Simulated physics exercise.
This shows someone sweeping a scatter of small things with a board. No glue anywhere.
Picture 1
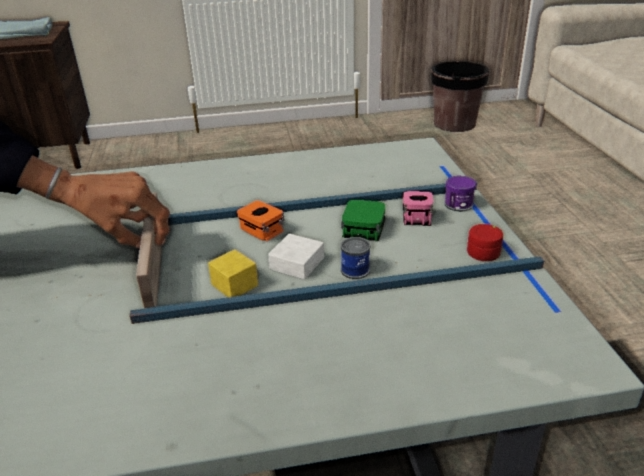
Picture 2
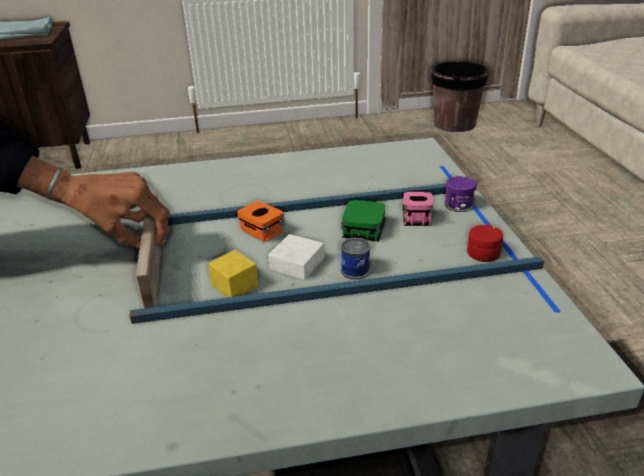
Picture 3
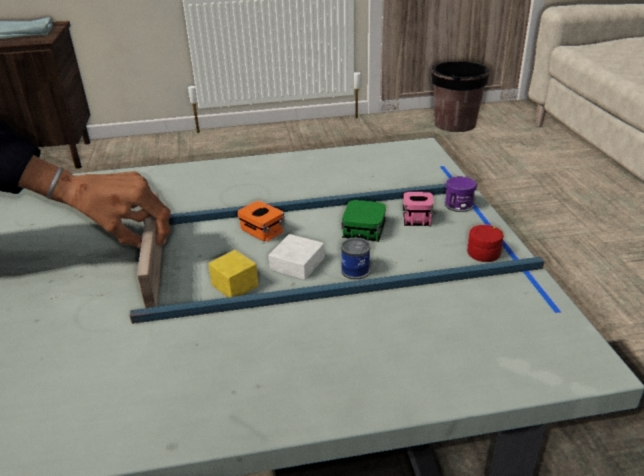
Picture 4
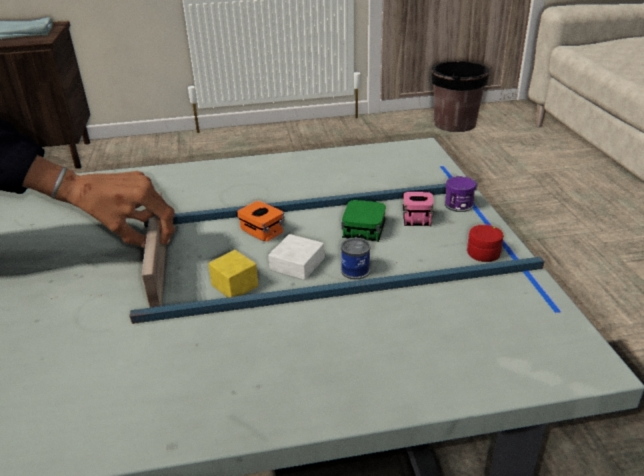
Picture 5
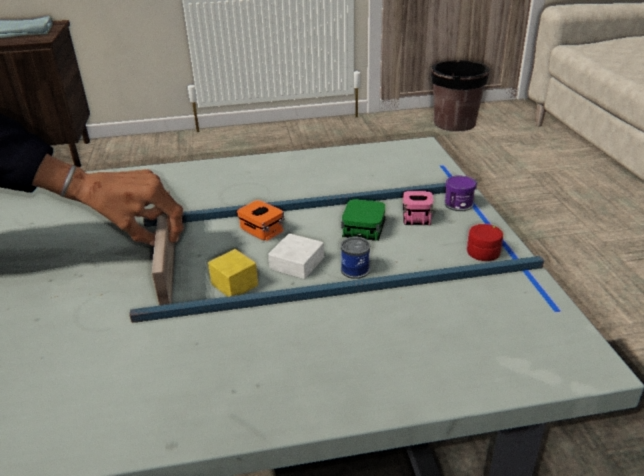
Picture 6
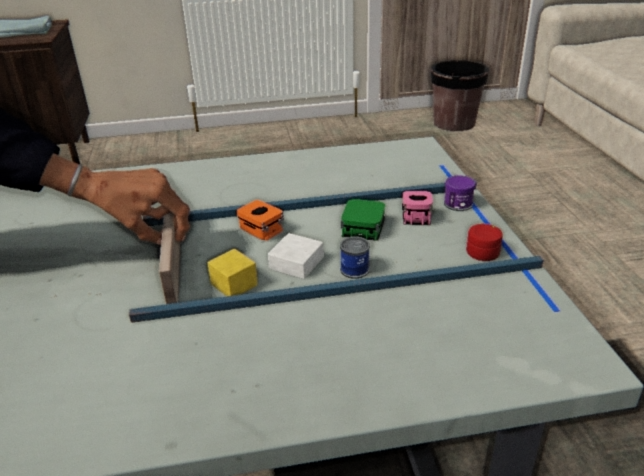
A hand holds a small upright board at the left end of a lane between two dark blue rails on a pale table, seen from above in a room with a radiator, bin and sofa. Between the rails sit orange, yellow, white, green, blue and pink objects, with purple and red ones near a blue line at right. The board stays nearly still, then slides slightly right, touching nothing, while the camera holds steady.
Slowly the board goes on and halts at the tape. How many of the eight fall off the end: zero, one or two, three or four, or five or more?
The number that fall off is five or more.
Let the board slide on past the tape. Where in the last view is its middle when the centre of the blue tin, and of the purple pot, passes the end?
Near (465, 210) and (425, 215).
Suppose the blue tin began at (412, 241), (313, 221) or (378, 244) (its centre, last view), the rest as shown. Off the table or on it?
In that order, it drops off; comes down; is lost.
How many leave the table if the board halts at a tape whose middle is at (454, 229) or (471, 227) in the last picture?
In that order 3 and 5.
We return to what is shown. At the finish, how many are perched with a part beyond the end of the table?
That would be 3.
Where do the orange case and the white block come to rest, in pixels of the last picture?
First (489, 199), then (513, 223).
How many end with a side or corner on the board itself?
The number is 3.
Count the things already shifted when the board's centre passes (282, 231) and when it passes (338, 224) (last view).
The counts are 3 and 5.
Soon after, none off yet; purple pot at rest near (459, 193); red lid at rest near (484, 242); pink case at rest near (417, 208).
After that, none off yet; purple pot at rest near (459, 193); red lid at rest near (484, 242); pink case displaced about its own width near (433, 205).
And then, none off yet; purple pot tilting well over near (498, 188); red lid displaced about its own width near (533, 236); pink case tilting well over near (515, 211).
In the end, the number that fall off is five or more; gone, blue tin, green case, pink case, red lid and purple pot.
